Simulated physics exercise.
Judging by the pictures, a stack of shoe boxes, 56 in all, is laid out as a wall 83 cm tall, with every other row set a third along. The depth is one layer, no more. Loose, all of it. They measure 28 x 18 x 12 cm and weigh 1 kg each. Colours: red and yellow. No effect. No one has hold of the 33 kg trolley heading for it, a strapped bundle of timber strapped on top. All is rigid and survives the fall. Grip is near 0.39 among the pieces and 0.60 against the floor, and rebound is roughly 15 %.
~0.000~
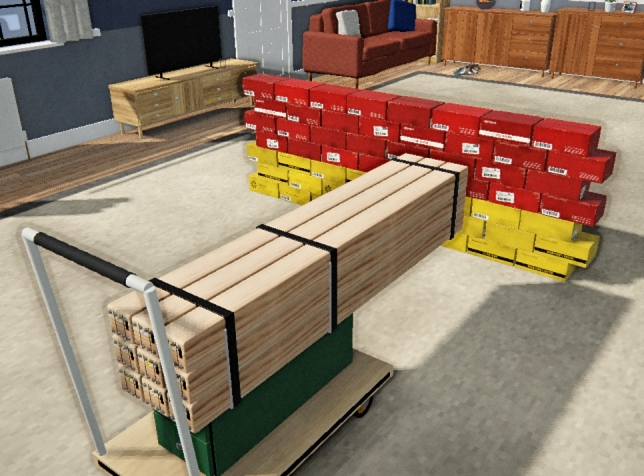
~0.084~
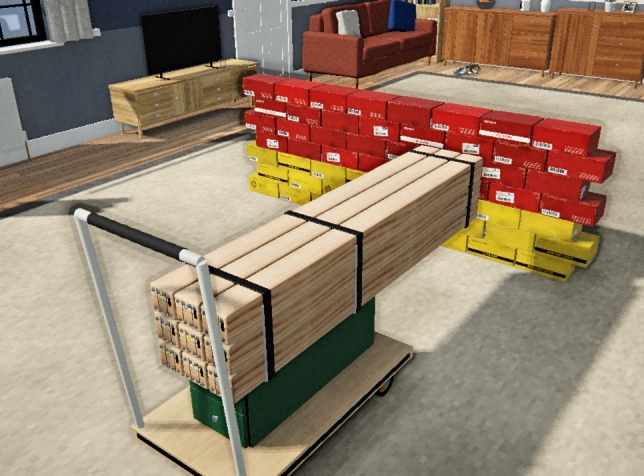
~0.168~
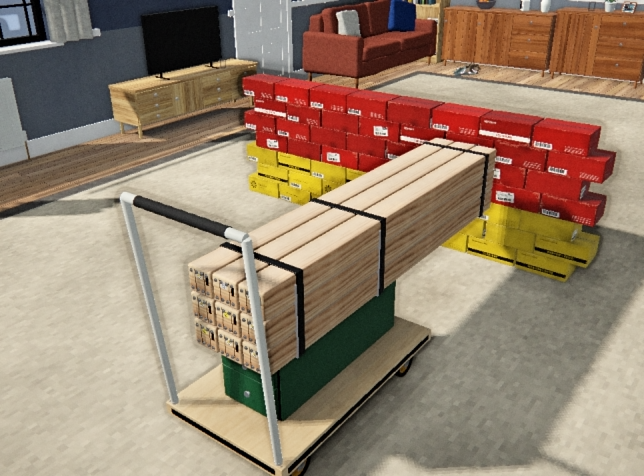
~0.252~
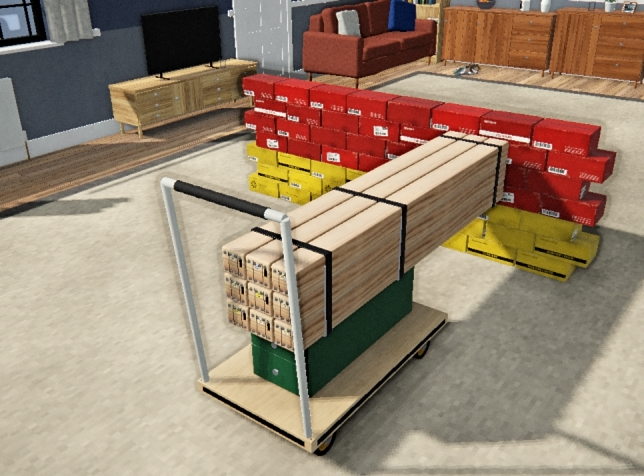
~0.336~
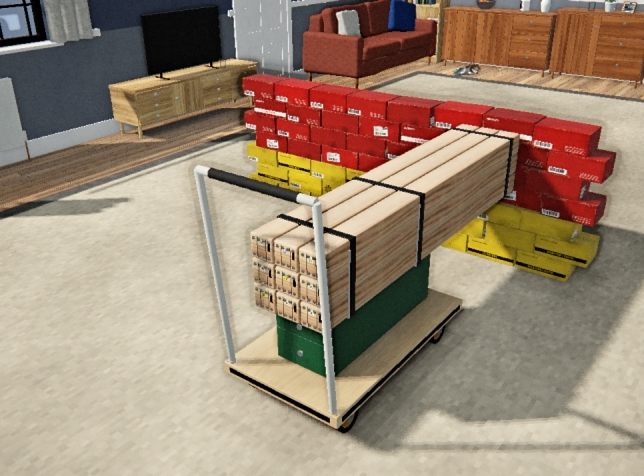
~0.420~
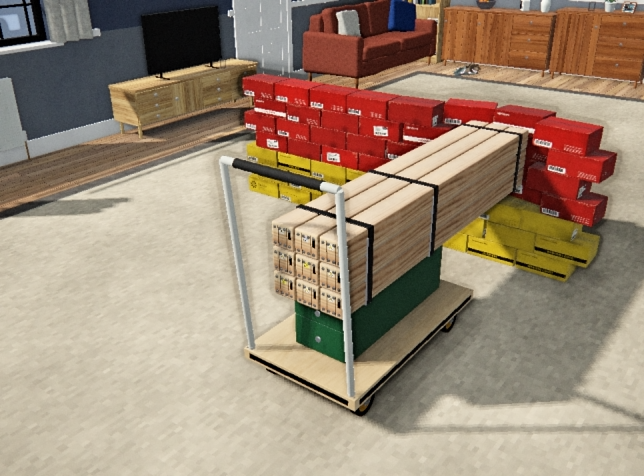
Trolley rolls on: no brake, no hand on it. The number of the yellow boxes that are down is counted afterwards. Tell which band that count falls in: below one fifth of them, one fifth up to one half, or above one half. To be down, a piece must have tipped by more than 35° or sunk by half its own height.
The count falls below one fifth.
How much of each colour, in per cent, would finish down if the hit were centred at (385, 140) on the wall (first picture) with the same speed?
Yellow 0 %, red 40 %.
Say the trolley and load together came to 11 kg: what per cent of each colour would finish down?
Yellow 0, red 40 %.
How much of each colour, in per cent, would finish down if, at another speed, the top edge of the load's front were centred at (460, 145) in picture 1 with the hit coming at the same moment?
Result - yellow: 0%; red: 40%.
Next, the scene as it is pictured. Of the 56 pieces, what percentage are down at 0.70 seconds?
15 per cent at that moment.
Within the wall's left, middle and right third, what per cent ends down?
From the left: 0, then 10, then 50 percent.
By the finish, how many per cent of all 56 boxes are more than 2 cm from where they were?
45 % shifted.
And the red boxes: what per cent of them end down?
Of the red ones, 40 per cent finish down.
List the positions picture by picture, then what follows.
In the first picture (each place is the centre of the face we see best), load (462, 190) 59 cm short of the wall; top red box (258, 89); all as stacked.
Load (477, 180) 43 cm short of the wall, in the second picture.
Load (491, 171) 27 cm short of the wall, in the third picture.
Load (503, 162) 11 cm short of the wall, in the fourth picture.
Load (515, 154) 32 mm into the wall's line; 8 have shifted, in the fifth picture.
Load (523, 149) 15 cm into the wall's line; top red box (258, 89); 11 have shifted, in the sixth picture.
By 0.70 s, load 50 cm past the wall's line, still rolling; none of the 24 yellow boxes down (8 of 56 in all colours); top yellow box unmoved.
By 1.22 s, load 1.00 m past the wall's line, still rolling; none of the 24 yellow boxes down (13 of 56 in all colours); top yellow box unmoved.
When it is over (2.5 s), load 1.04 m past the wall's line, stopped; none of the 24 yellow boxes down (13 of 56 in all colours); top yellow box unmoved; top red box unmoved. That is 0 per cent. In pixels of the last frame, middles, top yellow box near (372, 177), top red box near (267, 87).
